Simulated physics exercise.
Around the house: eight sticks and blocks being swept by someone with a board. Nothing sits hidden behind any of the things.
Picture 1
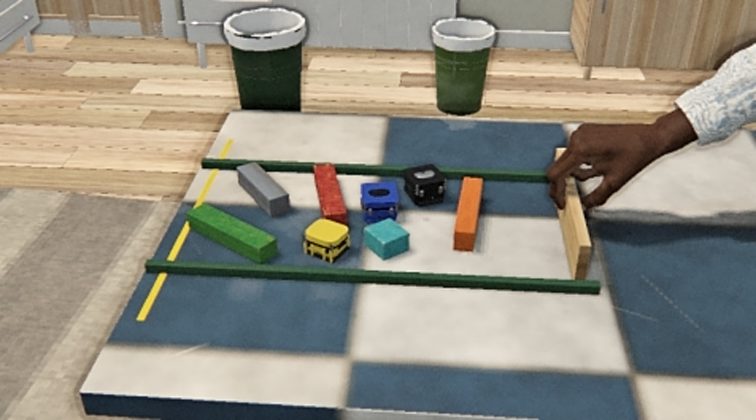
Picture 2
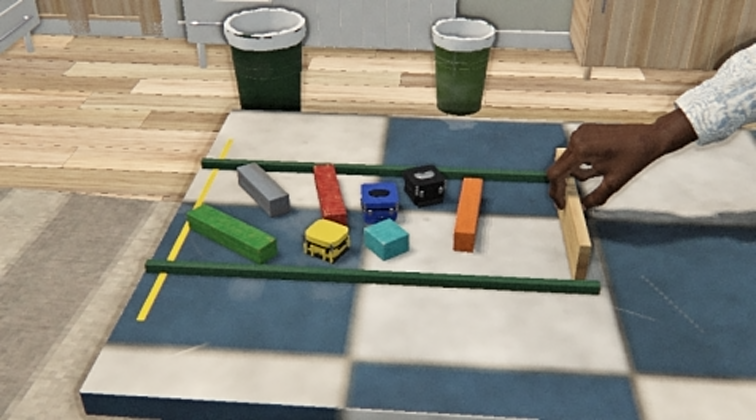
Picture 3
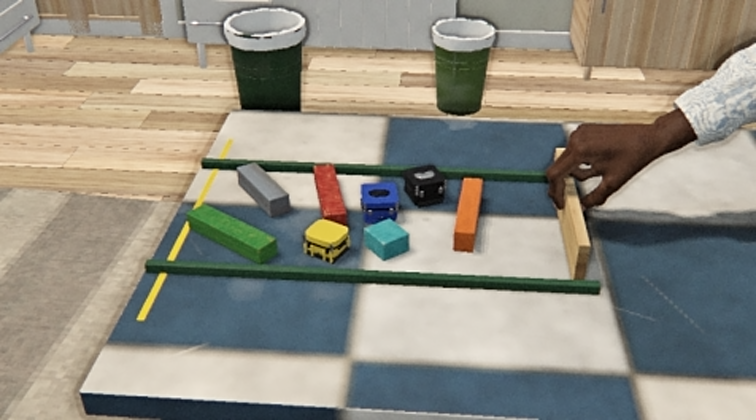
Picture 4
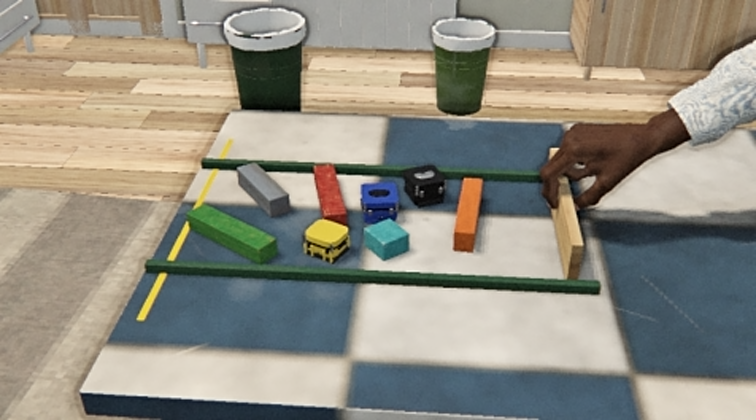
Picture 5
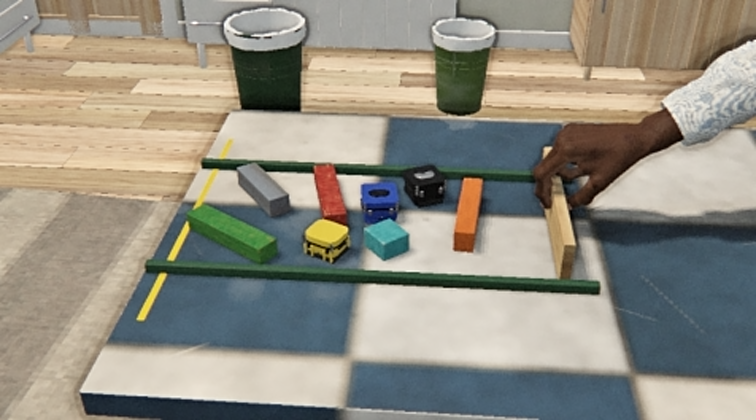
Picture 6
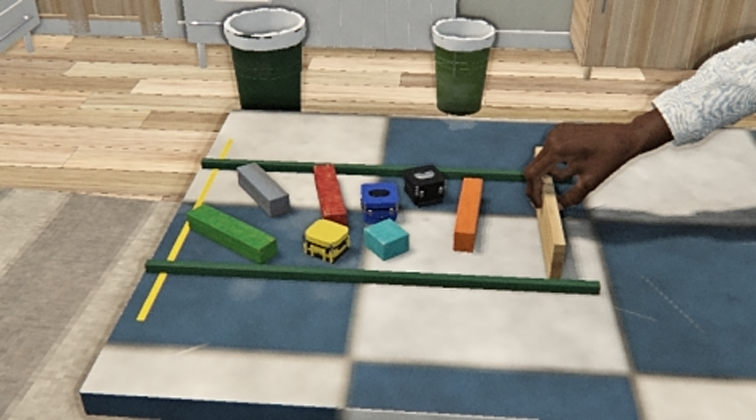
On a blue and white checkered surface inside a house, a hand holding a wooden board upright slides it slightly left between two green rails, while the eight colourful sticks and blocks in front of it stay still.
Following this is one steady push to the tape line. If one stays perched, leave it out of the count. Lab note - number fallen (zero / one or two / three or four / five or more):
The count of pieces that drop is at least five, then.
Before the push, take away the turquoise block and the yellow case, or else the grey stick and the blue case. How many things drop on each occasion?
5 and 4.
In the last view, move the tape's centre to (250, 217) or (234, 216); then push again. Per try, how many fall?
In order, 2 and 3.
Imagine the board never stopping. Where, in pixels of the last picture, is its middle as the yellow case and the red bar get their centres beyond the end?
Middle: Roughly (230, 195); roughly (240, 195).
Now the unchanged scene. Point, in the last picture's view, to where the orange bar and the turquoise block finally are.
(185, 201) and (155, 240).
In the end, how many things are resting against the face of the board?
That makes 2.
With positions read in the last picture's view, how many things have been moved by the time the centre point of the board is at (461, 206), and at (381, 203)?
In order, the tallies are 2 and 6.
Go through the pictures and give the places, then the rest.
In the first picture, green bar (231, 233); grey stick (263, 189); red bar (329, 196); board (570, 211); tape (194, 214).
In the second picture, grey stick (263, 189); turquoise block (387, 239).
In the third picture, red bar (329, 196); blue case (379, 204).
In the fourth picture, green bar (231, 233); board (563, 211).
In the fifth picture, grey stick (263, 189); orange bar (468, 213).
In the sixth picture, green bar (231, 233); grey stick (263, 189); red bar (329, 196); board (547, 210); tape (194, 214).
Soon after, none off yet; green bar at rest near (231, 233); grey stick at rest near (263, 189); red bar at rest near (329, 196).
By the end, the number that fall off is five or more; fallen, black case, blue case, yellow case, red bar, grey stick and green bar.
